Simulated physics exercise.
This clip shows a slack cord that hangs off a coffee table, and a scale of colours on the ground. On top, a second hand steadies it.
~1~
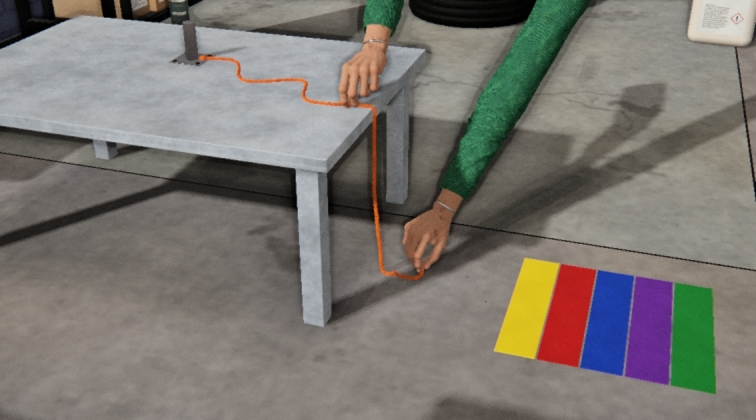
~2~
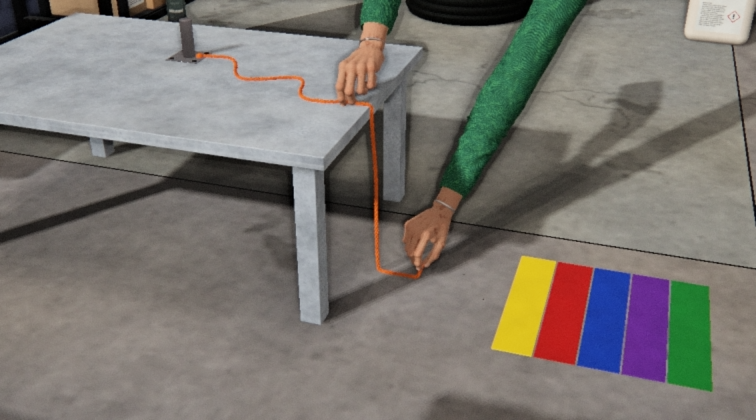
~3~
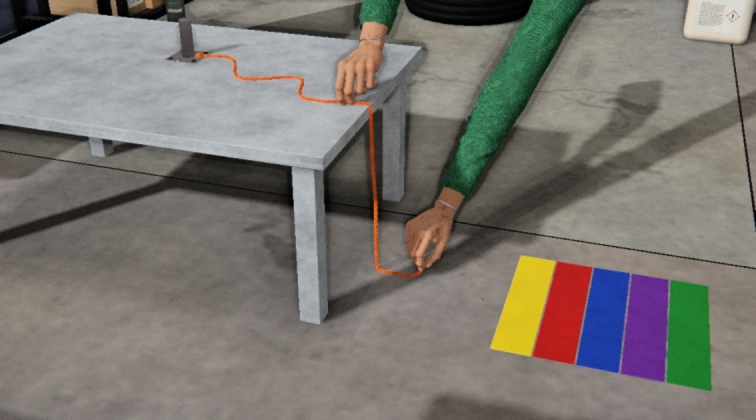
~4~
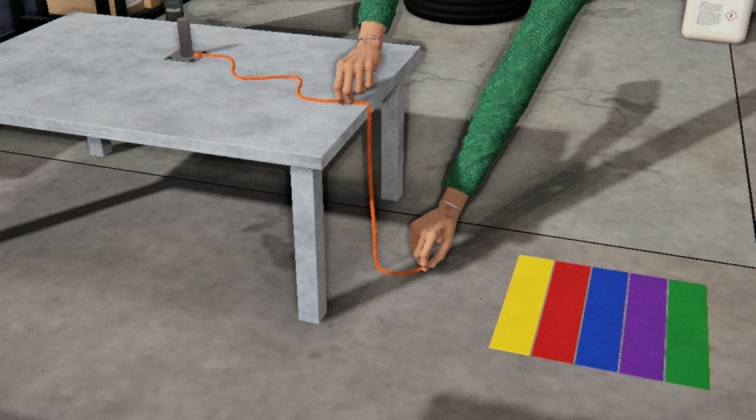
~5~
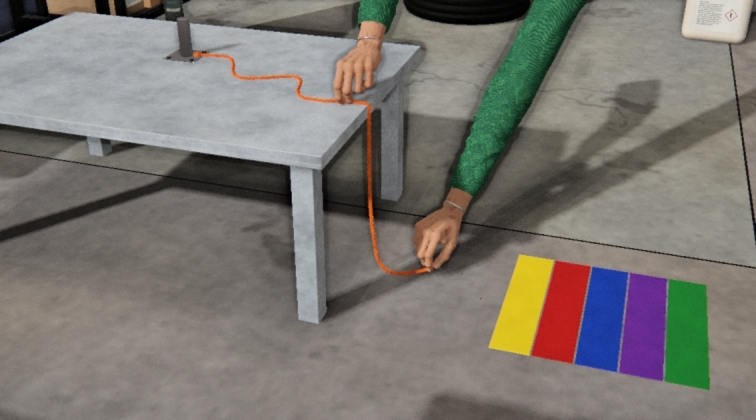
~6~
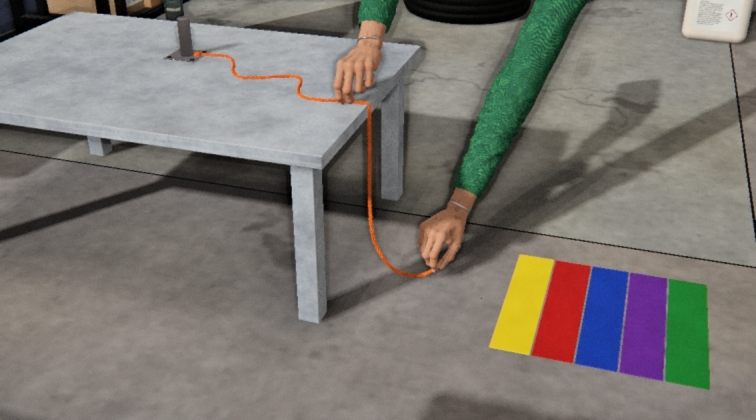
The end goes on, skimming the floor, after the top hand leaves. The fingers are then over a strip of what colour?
A blue strip.
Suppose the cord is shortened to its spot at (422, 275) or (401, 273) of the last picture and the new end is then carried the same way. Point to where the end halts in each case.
First try near (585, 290), second near (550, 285).
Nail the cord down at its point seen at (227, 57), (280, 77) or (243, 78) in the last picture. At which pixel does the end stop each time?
(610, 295); (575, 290); (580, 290).
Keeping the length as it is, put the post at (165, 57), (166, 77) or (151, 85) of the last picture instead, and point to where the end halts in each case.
The places come out near (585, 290), (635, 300) and (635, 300).
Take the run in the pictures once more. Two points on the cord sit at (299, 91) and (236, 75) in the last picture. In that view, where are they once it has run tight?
End positions: About (356, 92) and about (267, 72).
Soon after, end near (544, 285); over yellow.
After that, end near (588, 293); over blue.
At the stop, end near (613, 297); over blue. Over blue.
